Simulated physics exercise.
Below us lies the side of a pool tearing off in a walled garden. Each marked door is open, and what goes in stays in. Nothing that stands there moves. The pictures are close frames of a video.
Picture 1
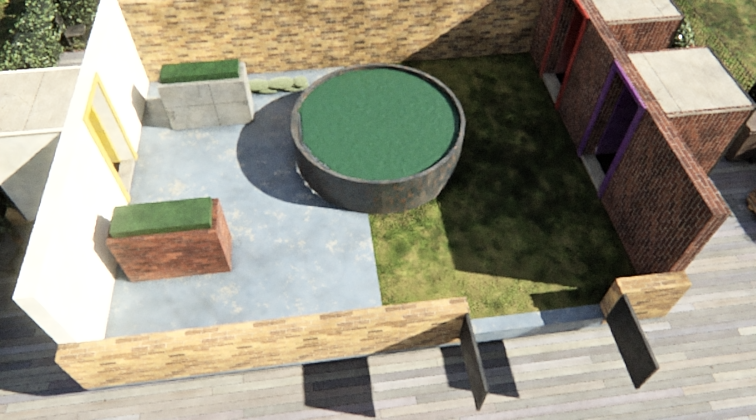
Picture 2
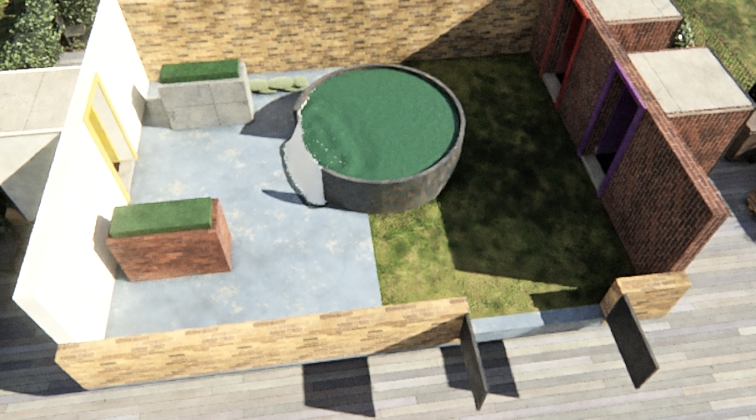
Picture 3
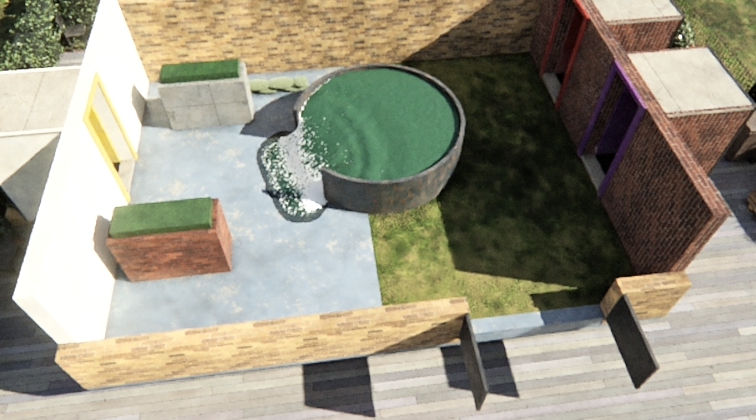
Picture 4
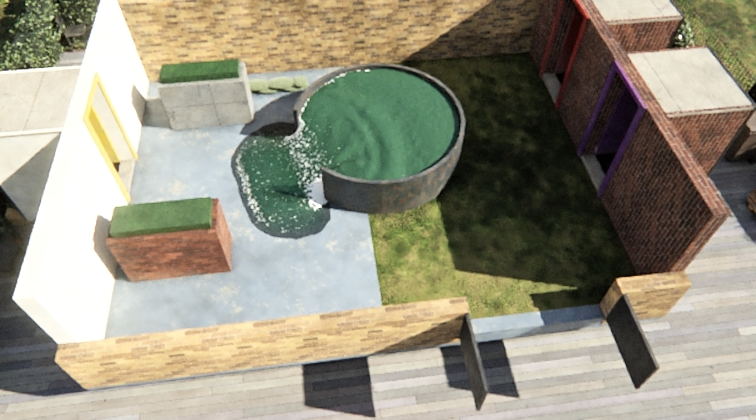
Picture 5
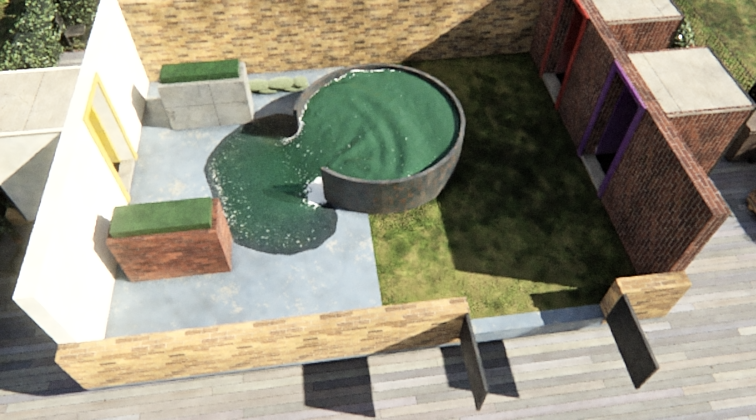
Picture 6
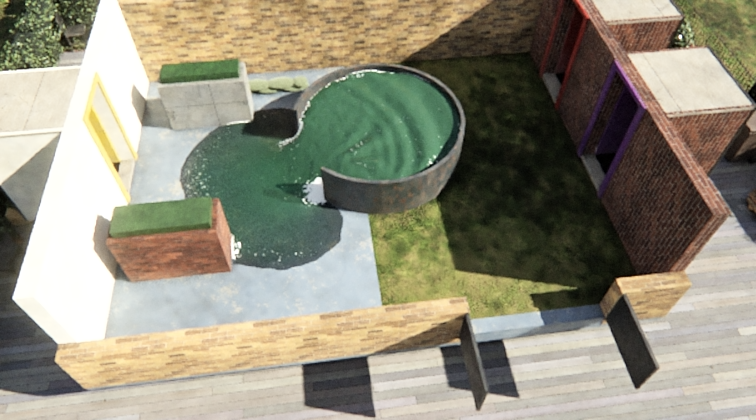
Green water burst through the left side of a round tank in a walled garden, foaming white at first, then spread in a widening dark pool across the grey paving and reached the brick planter.
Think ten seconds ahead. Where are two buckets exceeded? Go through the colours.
One by one: The yellow door floods; the purple door holds within the limit; the red door holds within the limit.
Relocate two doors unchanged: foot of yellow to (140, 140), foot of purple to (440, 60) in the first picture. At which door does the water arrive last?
Last comes the red door.
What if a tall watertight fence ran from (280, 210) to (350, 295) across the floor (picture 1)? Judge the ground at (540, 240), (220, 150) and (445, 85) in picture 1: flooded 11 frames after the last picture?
In turn: Free of water, under water, dry.
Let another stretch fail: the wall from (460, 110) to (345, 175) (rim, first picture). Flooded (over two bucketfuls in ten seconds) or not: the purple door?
In short: The purple one is over.
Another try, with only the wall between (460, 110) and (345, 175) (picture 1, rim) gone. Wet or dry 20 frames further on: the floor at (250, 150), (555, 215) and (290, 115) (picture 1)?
In that order: Dry, under water, not flooded.
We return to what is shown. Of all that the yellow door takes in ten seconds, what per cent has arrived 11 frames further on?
Close to 20 %.
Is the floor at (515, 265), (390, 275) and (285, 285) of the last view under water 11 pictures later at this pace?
In turn: Free of water, no water, covered.
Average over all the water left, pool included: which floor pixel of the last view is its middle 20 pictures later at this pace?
Roughly at (285, 180).
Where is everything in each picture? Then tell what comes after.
The first picture shows the round tank at (378, 121) is whole and still.
In the second picture, water pours out at (302, 162) and has run to a hidden place.
In the third picture, water pours out at (302, 164) and has run to (300, 219).
In the fourth picture, water pours out at (302, 165) and has run to (275, 233).
In the fifth picture, the front is at (239, 240), out from the gap at (302, 165).
In the sixth picture, the front is at a hidden place, out from the gap at (302, 165).
A moment on, water covers 25 % of the floor; the yellow door over two buckets in, the purple door not reached, the red door not reached.
Next, water covers 35 % of the floor; the yellow door far over two buckets in, the purple door not reached, the red door not reached.
Then, water covers 45 % of the floor; the yellow door far over two buckets in, the purple door not reached, the red door not reached.
Later, water covers 65 % of the floor; the yellow door far over two buckets in, the purple door not reached, the red door not reached.
In the end, water covers 95 % of the floor; the yellow door far over two buckets in, the purple door wet at the sill, nothing in, the red door wet at the sill, nothing in.
